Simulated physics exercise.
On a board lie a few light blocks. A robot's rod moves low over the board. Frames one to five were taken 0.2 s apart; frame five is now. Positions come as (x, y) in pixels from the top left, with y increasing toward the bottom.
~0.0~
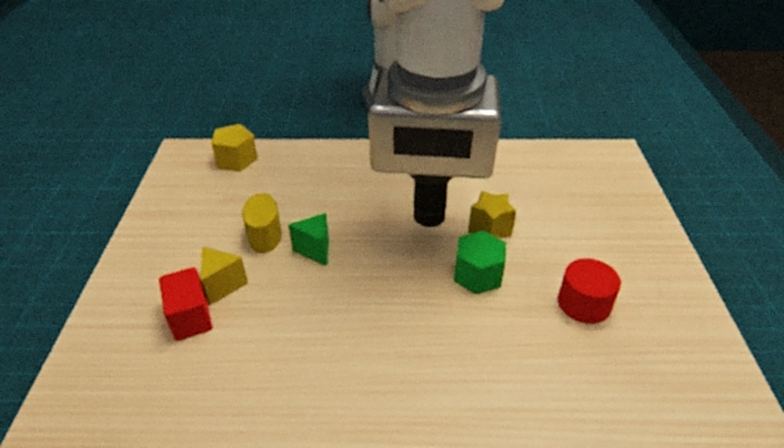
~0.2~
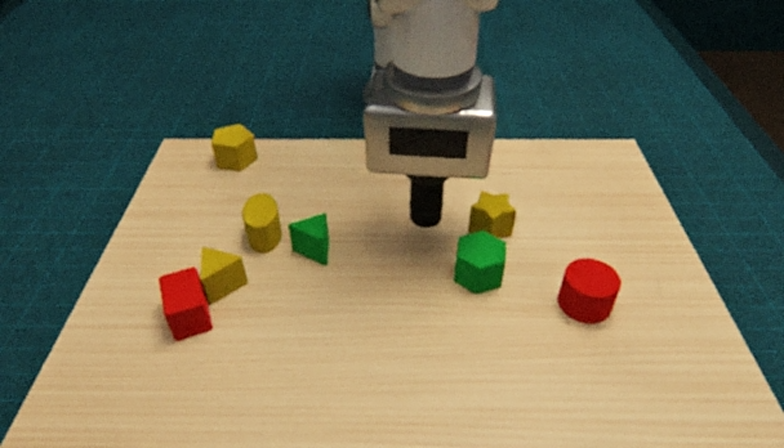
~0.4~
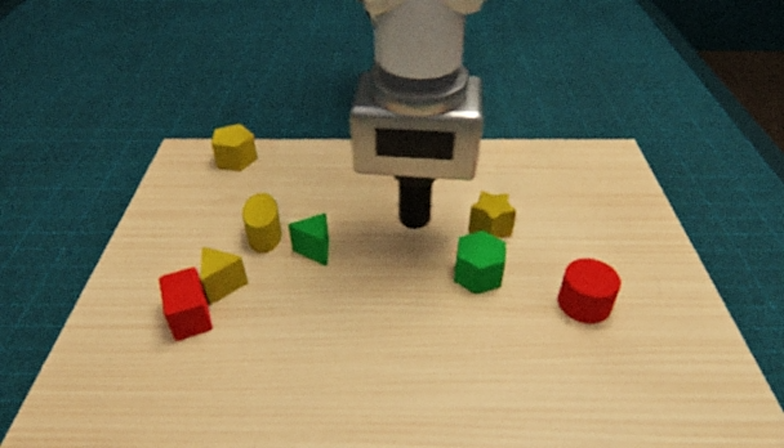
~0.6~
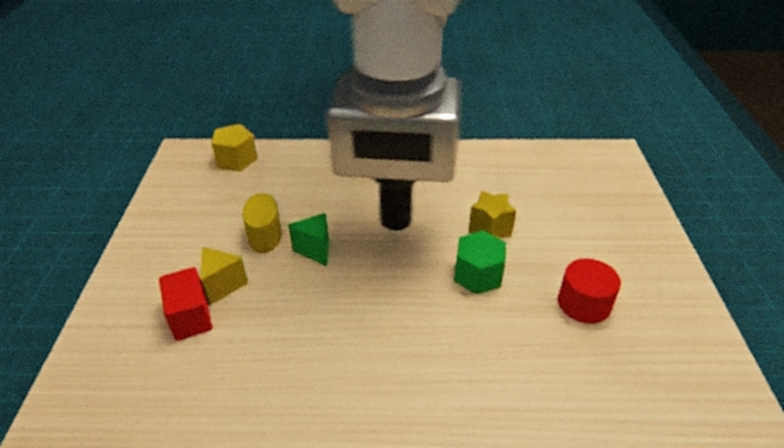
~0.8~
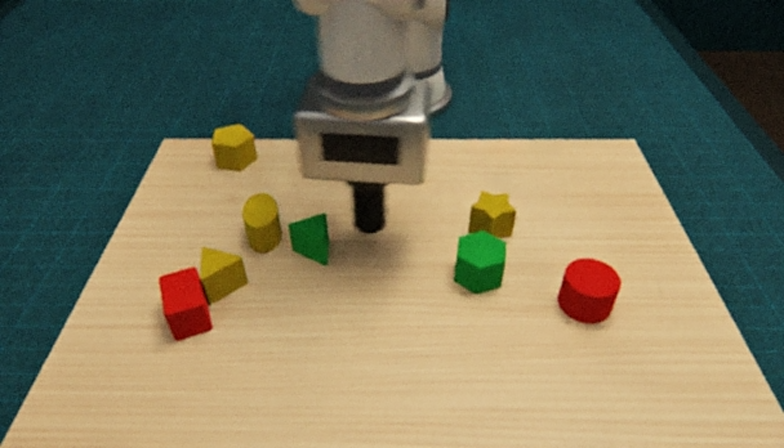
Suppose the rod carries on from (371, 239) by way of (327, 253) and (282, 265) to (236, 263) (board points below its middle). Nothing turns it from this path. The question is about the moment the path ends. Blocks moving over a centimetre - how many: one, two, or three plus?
Moved: Just one.
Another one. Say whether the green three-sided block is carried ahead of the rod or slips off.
When the path is over, you would find the green three-sided block still in front of the rod.
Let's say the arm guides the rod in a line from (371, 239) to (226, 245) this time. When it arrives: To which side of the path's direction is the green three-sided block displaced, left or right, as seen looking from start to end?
Slides left.
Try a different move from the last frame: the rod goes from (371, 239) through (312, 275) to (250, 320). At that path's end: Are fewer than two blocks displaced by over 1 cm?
Final answer: Yes.
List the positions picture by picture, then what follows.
In the first picture, rod tip (429, 218); block tops, yellow oval block (260, 209); green three-sided block (312, 225).
In the second picture, rod (426, 218); blocks unchanged.
In the third picture, rod (415, 219); blocks unchanged.
In the fourth picture, rod (396, 221); blocks unchanged.
In the fifth picture, rod (370, 224); yellow oval block (260, 209); green three-sided block (312, 225).
On the path given first. One third of the way, rod (325, 237); green three-sided block (293, 229).
Two thirds of the way, rod (279, 250); green three-sided block (245, 239), turned 15° clockwise.
At the end, rod (231, 247); yellow oval block in place; green three-sided block (196, 236), turned 15° anticlockwise.
